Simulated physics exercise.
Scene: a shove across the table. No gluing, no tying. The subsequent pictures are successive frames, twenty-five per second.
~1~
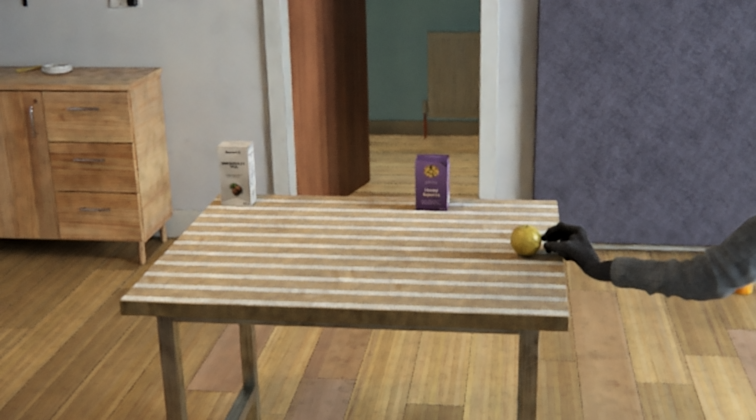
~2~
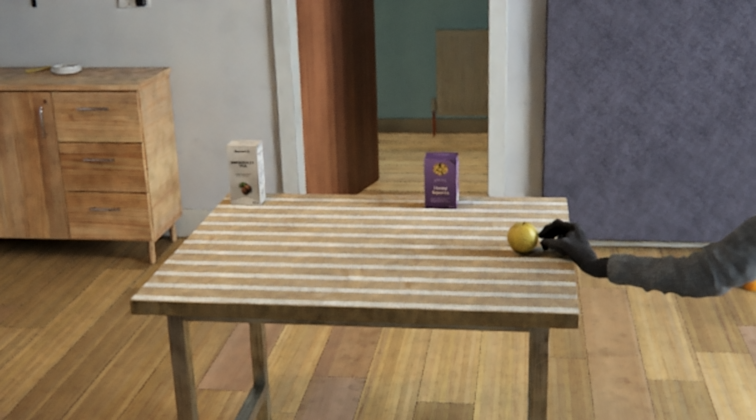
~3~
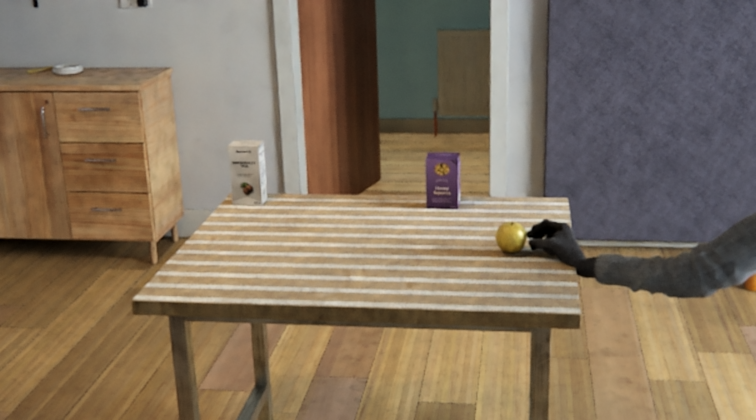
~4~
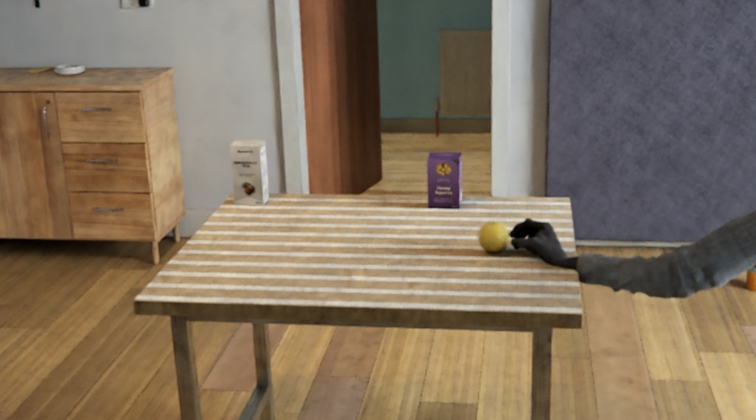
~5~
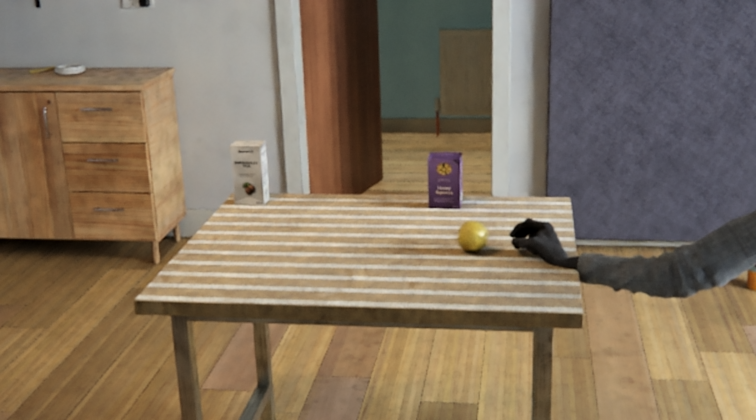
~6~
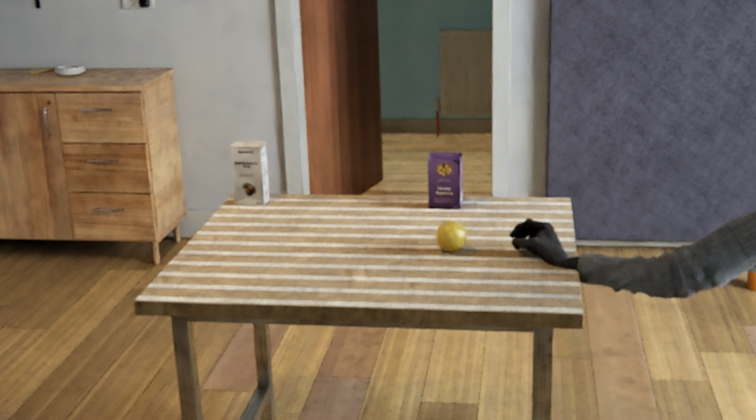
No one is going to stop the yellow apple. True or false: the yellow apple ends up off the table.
True.
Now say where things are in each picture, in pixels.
The first picture shows under the hand; yellow apple (526, 240).
The second picture shows under the hand; yellow apple (523, 237).
The third picture shows under the hand; yellow apple (511, 237).
The fourth picture shows yellow apple (494, 237).
The fifth picture shows yellow apple (472, 236) displaced about its own width.
The sixth picture shows yellow apple (451, 236) displaced about its own width.
Then, 0.30 s past the last view, yellow apple displaced well along near (302, 234).
Then, 0.60 s past the last view, yellow apple now off the table.
Then, 0.90 s past the last view, things are still on the move.
Finally, off the table, yellow apple.
